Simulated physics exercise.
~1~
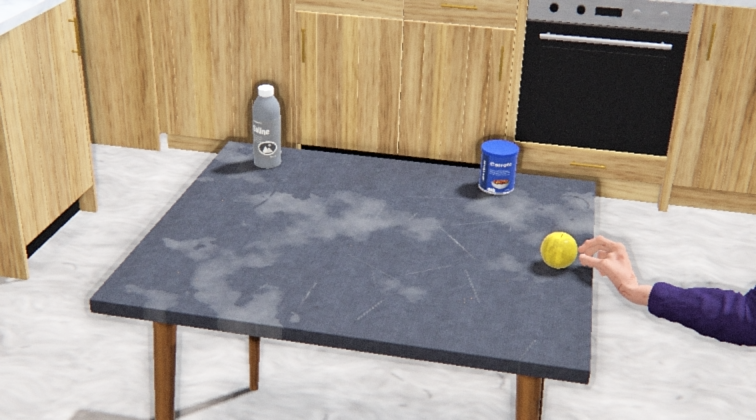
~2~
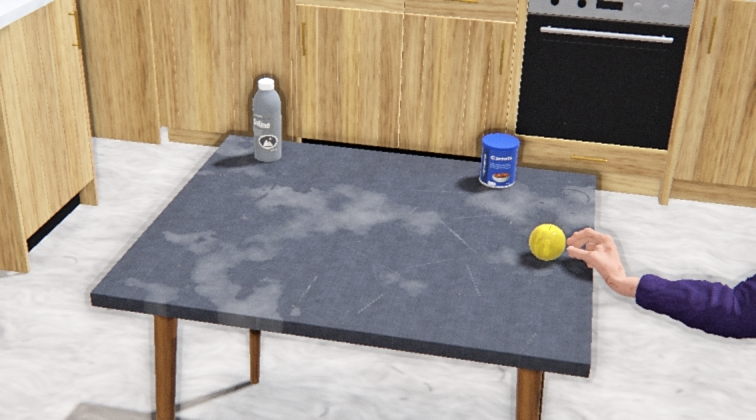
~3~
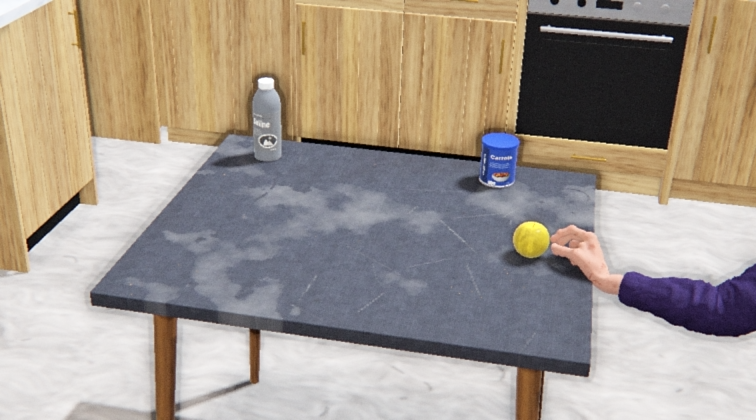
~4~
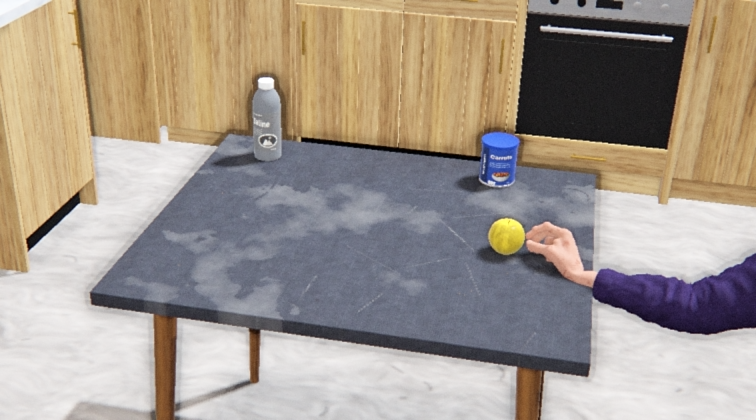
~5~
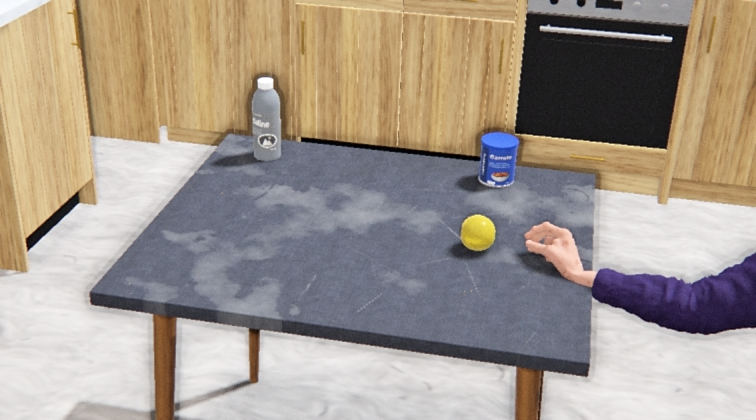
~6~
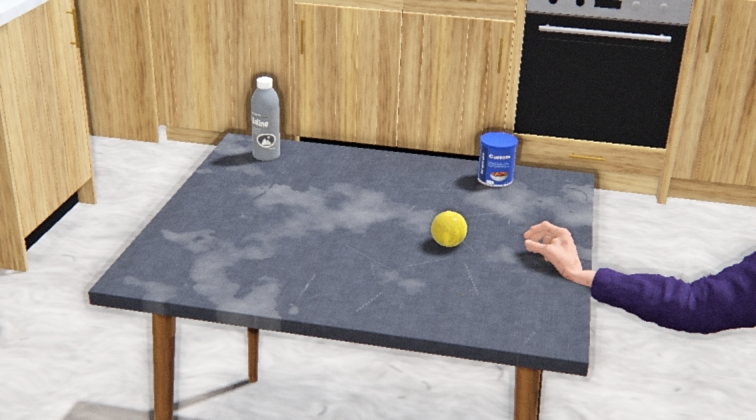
A round yellow object moves left across a dark table, pushed and released by a hand.
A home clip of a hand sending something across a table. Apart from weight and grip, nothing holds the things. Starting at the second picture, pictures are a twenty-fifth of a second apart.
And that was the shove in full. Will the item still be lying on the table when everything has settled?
It carries over the edge.
Then, 0.20 s on from there, yellow apple shifted well along near (318, 213).
Then, 0.40 s on from there, yellow apple shifted well along near (201, 198).
Then, 0.70 s on from there, yellow apple now off the table.
Then, 0.90 s on from there, things are still on the move.
In the end, off the table, yellow apple.
